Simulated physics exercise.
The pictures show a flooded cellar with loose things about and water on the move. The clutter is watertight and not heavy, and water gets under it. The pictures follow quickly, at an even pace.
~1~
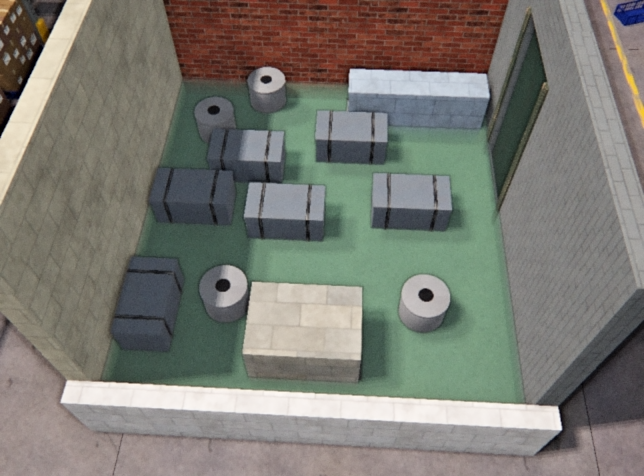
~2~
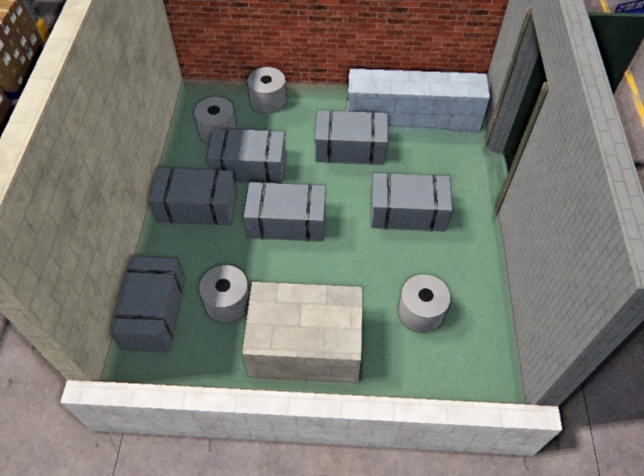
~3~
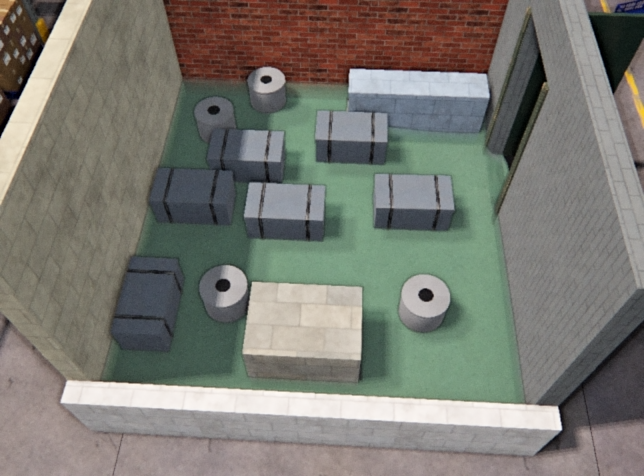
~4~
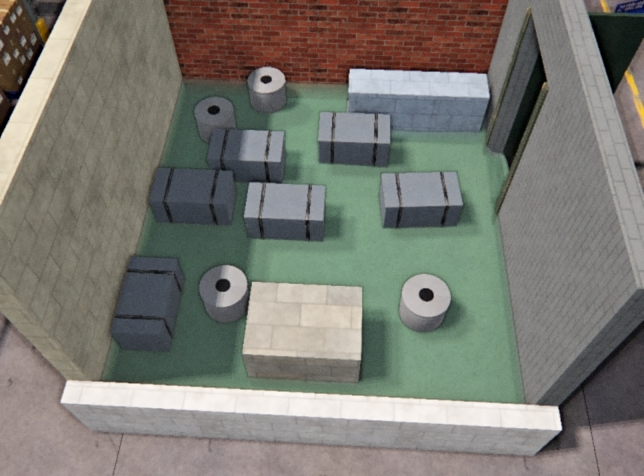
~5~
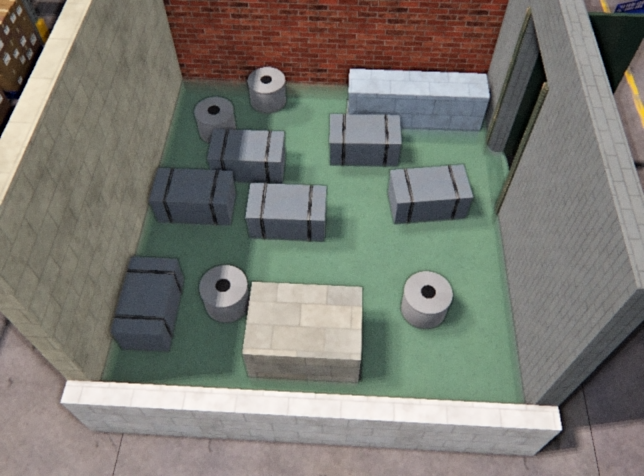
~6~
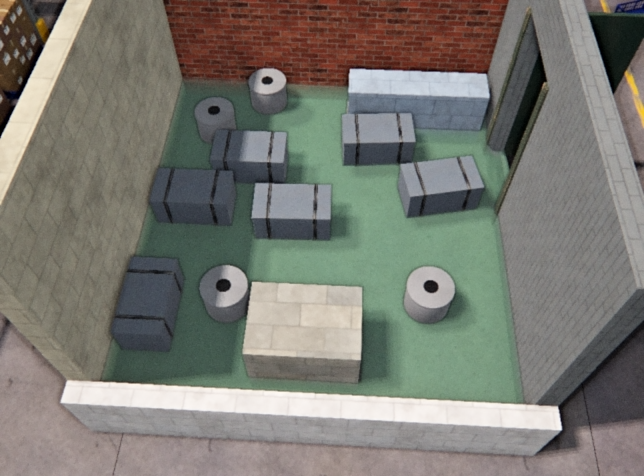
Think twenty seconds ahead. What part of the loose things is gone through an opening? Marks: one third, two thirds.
It is from one to two thirds.
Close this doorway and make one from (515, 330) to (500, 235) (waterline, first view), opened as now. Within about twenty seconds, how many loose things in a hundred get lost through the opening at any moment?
Roughly 60 per cent.
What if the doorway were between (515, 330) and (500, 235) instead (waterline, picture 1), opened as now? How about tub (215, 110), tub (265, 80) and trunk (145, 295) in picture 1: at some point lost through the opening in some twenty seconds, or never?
As listed: Inside, no, no.
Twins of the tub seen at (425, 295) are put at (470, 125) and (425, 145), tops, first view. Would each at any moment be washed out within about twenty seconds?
One after the other: Out, carried outside.
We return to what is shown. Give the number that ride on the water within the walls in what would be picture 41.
It comes to 6.
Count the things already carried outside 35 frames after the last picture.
The number is 4.
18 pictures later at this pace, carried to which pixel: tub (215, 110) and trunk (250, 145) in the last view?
Near (245, 118) and (328, 153).
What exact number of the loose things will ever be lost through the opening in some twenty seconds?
I count 5.
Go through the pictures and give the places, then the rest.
A trunk at (412, 191) floats; a trunk at (352, 126), afloat; 0 of 10 have shifted, in the first frame.
A trunk at (412, 191) floats; a trunk at (352, 126), afloat; 0 of 10 have shifted, in the second frame.
A trunk at (414, 191) floats; a trunk at (352, 126) floats; 0 of 10 have shifted, in the third frame.
A trunk at (422, 189) floats, close to its start; a trunk at (355, 127) floats, close to its start; 1 of 10 have shifted, in the fourth frame.
A trunk at (431, 184), afloat, close to its start; a trunk at (365, 129) floats, close to its start; 3 of 10 have shifted, in the fifth frame.
A trunk at (442, 176) floats, a stride from its start; a trunk at (378, 128), afloat, close to its start; 4 of 10 have shifted, in the sixth frame.
A moment on, 1 of 10 are out; 9 afloat.
Next, 2 of 10 are out; 8 afloat.
Later, 4 of 10 are out; 6 afloat.
In the end, 5 of 10 are out; 5 afloat.
